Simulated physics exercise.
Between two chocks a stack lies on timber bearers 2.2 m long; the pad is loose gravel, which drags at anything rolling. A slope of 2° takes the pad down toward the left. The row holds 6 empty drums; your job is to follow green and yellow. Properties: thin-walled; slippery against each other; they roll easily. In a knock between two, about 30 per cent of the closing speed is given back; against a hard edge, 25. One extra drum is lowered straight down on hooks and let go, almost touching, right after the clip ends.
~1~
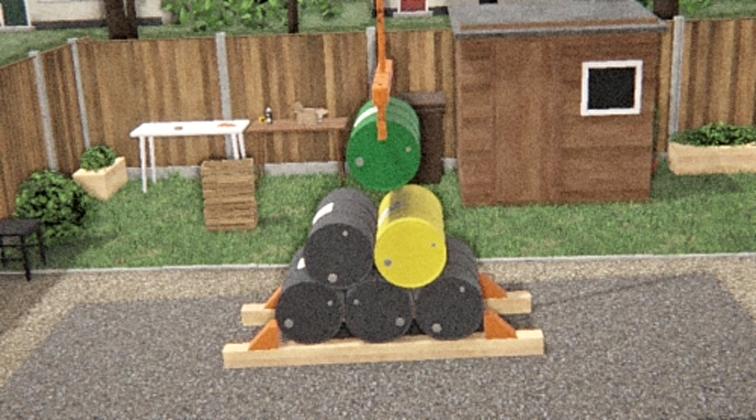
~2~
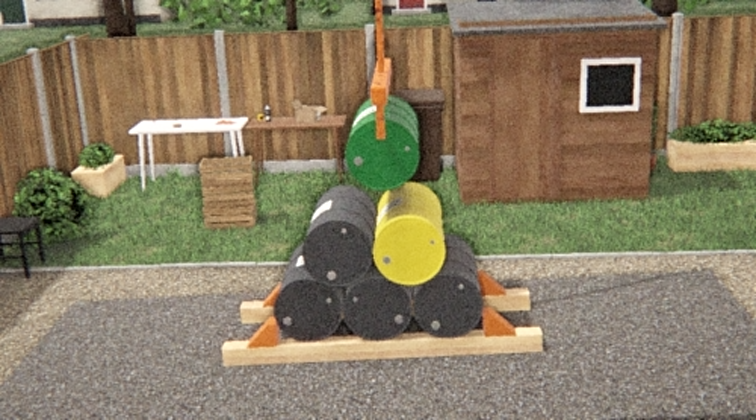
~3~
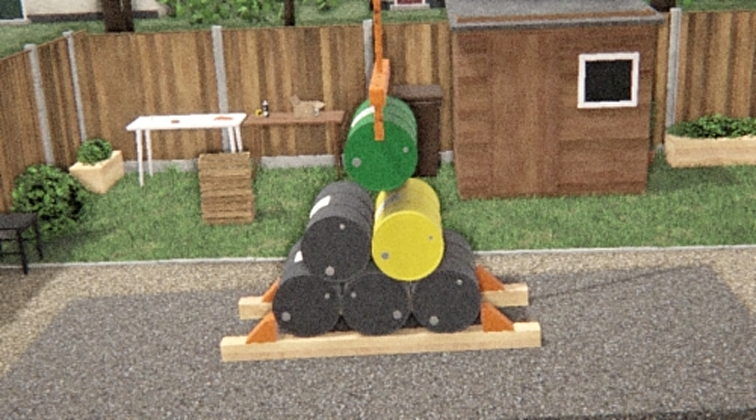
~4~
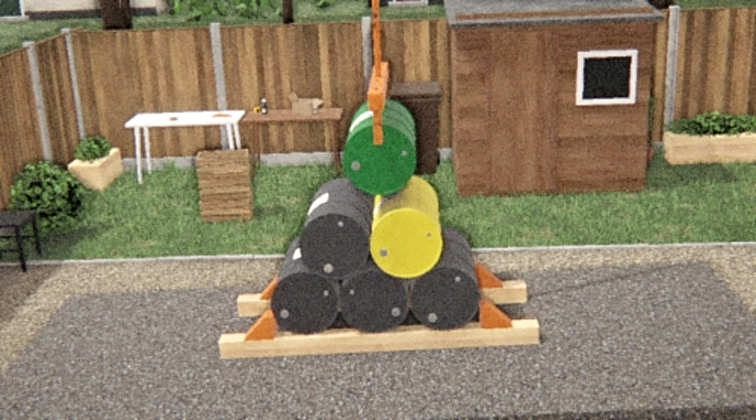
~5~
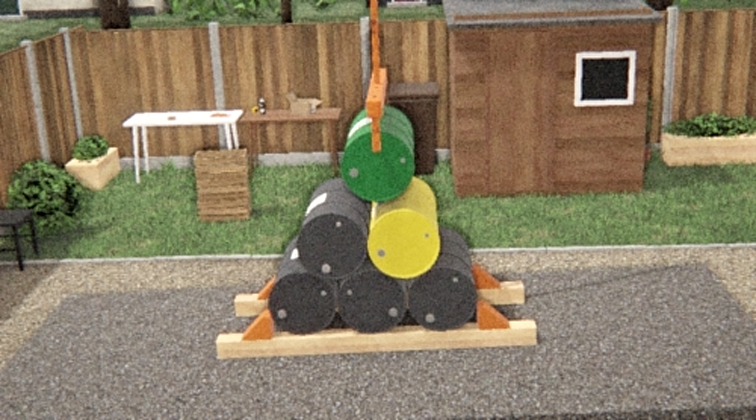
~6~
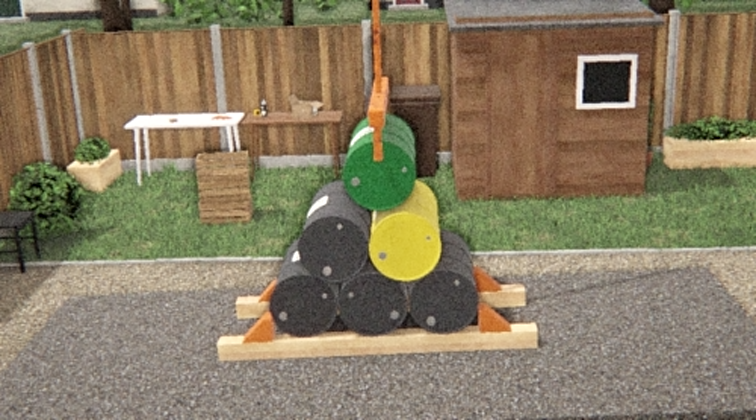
In a fenced yard with a shed, a green drum hanging from an orange lifting attachment descends slowly and vertically toward a yellow drum and four black ones, which stay stacked between orange chocks on timber bearers over gravel.
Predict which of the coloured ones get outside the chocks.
Green drum: Stays put; yellow: Stays put.
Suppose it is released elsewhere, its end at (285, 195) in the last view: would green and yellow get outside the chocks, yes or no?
In that case, green: Yes; yellow: No.
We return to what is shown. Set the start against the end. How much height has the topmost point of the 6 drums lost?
25 cm.
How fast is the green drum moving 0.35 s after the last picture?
The speed is close to 0.7 m/s.
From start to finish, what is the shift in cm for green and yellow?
Green 30, yellow 0.
Another 0.35 s on from the last picture, green is up on others, 70 cm inside the right chock, rolling left; yellow is up on others, 50 cm inside the right chock; 0 off the stack.
Another 0.75 s on from the last picture, still the same for green and yellow; 0 off the stack.
Another 1.15 s on from the last picture, still the same for green and yellow; 0 off the stack.
In the end (1.65 s after the last picture), green is up on others, 70 cm inside the right chock; yellow is up on others, 50 cm inside the right chock; 0 off the stack.
